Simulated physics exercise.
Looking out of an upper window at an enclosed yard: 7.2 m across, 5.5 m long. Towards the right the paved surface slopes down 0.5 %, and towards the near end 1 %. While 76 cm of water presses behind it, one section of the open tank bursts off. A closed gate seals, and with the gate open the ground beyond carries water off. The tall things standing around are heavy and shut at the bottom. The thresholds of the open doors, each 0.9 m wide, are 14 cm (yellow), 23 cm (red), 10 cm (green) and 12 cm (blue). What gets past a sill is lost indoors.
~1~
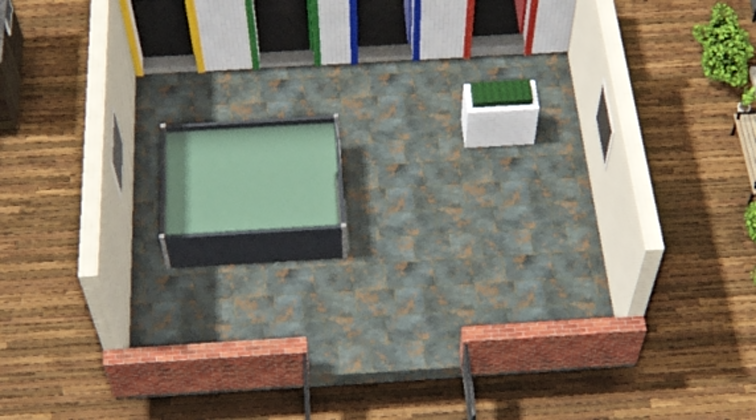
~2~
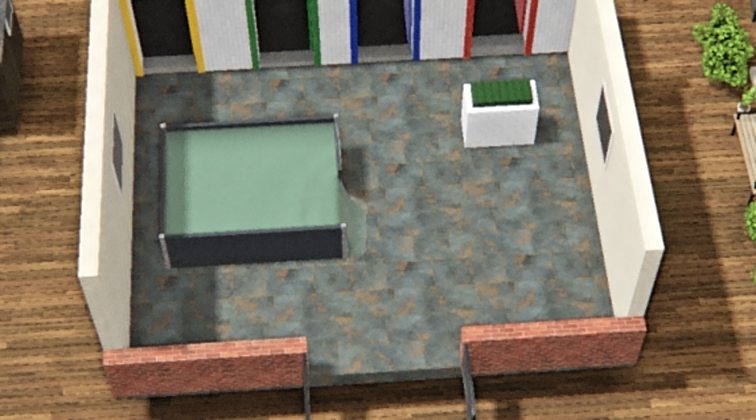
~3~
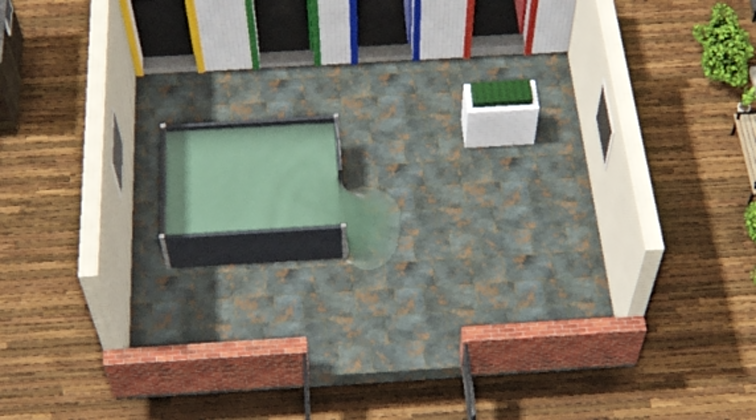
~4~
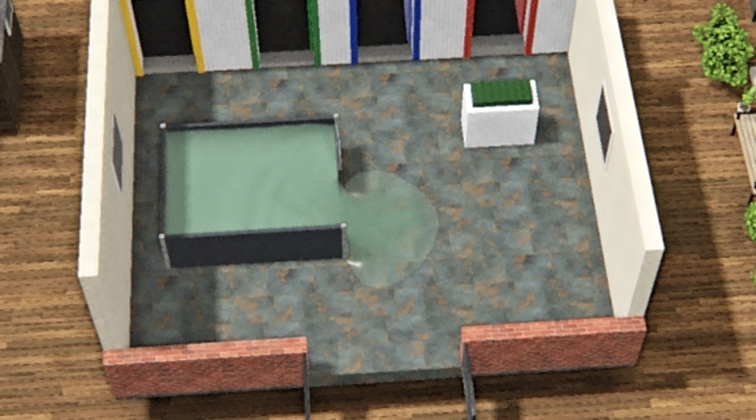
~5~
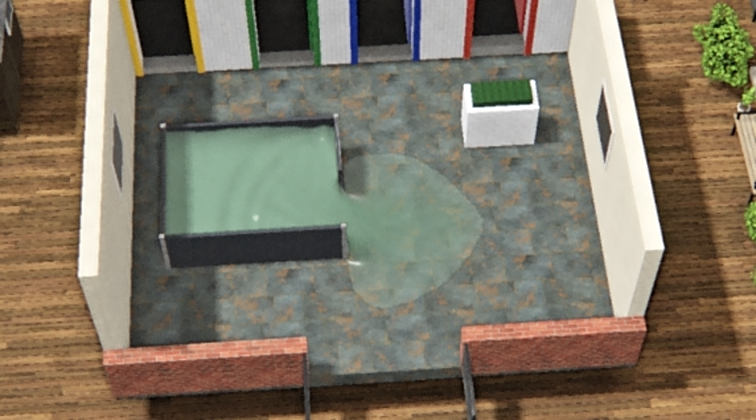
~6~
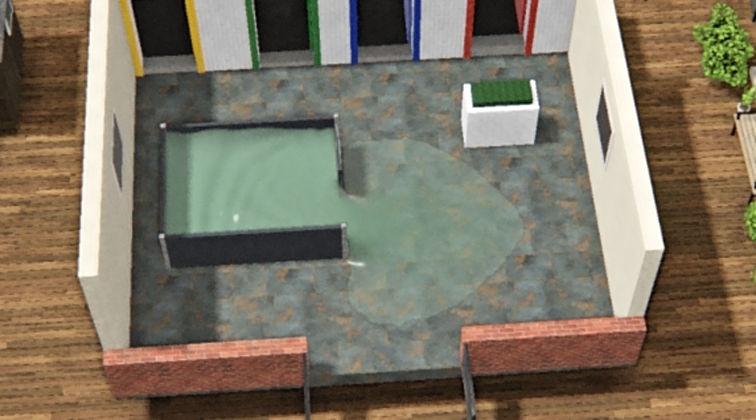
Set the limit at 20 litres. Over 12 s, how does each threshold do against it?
As I see it, yellow door: Within the limit, red door: Within the limit, green door: Within the limit, blue door: Within the limit.
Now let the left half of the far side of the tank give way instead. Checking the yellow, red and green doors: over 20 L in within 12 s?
Then: Yellow beyond it, red short of it, green beyond it.
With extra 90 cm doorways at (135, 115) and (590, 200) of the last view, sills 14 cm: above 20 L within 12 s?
Taking them in order, the first is fine and the second too much.
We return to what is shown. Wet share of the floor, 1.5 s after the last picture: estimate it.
Close to 45 in a hundred parts are wet.
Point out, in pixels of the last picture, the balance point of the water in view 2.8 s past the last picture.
Its balance point lies near (392, 218).
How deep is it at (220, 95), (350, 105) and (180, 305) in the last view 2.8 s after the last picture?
Roughly 0, 0, 0 cm.
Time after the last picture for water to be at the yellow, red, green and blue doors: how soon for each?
Yellow: 7.0 s; red: 1.4 s; green: 4.5 s; blue: 2.4 s.
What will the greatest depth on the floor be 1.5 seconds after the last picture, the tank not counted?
Max depth: About 48 centimetres.
Then, 0.7 s after the last picture water covers 40 % of the floor and is deepest (42 cm) near (357, 232); yellow door not reached, red door not reached, green door not reached, blue door not reached.
Then, 1.5 s after the last picture water covers 45 % of the floor and is deepest (48 cm) near (610, 332); yellow door not reached, red door 3 cm at the sill, 0 L in, green door not reached, blue door not reached.
Then, 2.8 s after the last picture water covers 50 % of the floor and is deepest (28 cm) near (580, 301); yellow door not reached, red door 15 cm at the sill, 0 L in, green door not reached, blue door 3 cm at the sill, 0 L in.
Then, 6.3 s after the last picture water covers 75 % of the floor and is deepest (22 cm) near (587, 344); yellow door not reached, red door 12 cm at the sill, 0 L in, green door 5 cm at the sill, 0 L in, blue door 4 cm at the sill, 0 L in.
Then, 11.3 s after the last picture water covers 95 % of the floor and is deepest (16 cm) near (192, 368); yellow door 12 cm at the sill, 0 L in, red door 8 cm at the sill, 0 L in, green door 6 cm at the sill, 0 L in, blue door 6 cm at the sill, 0 L in.
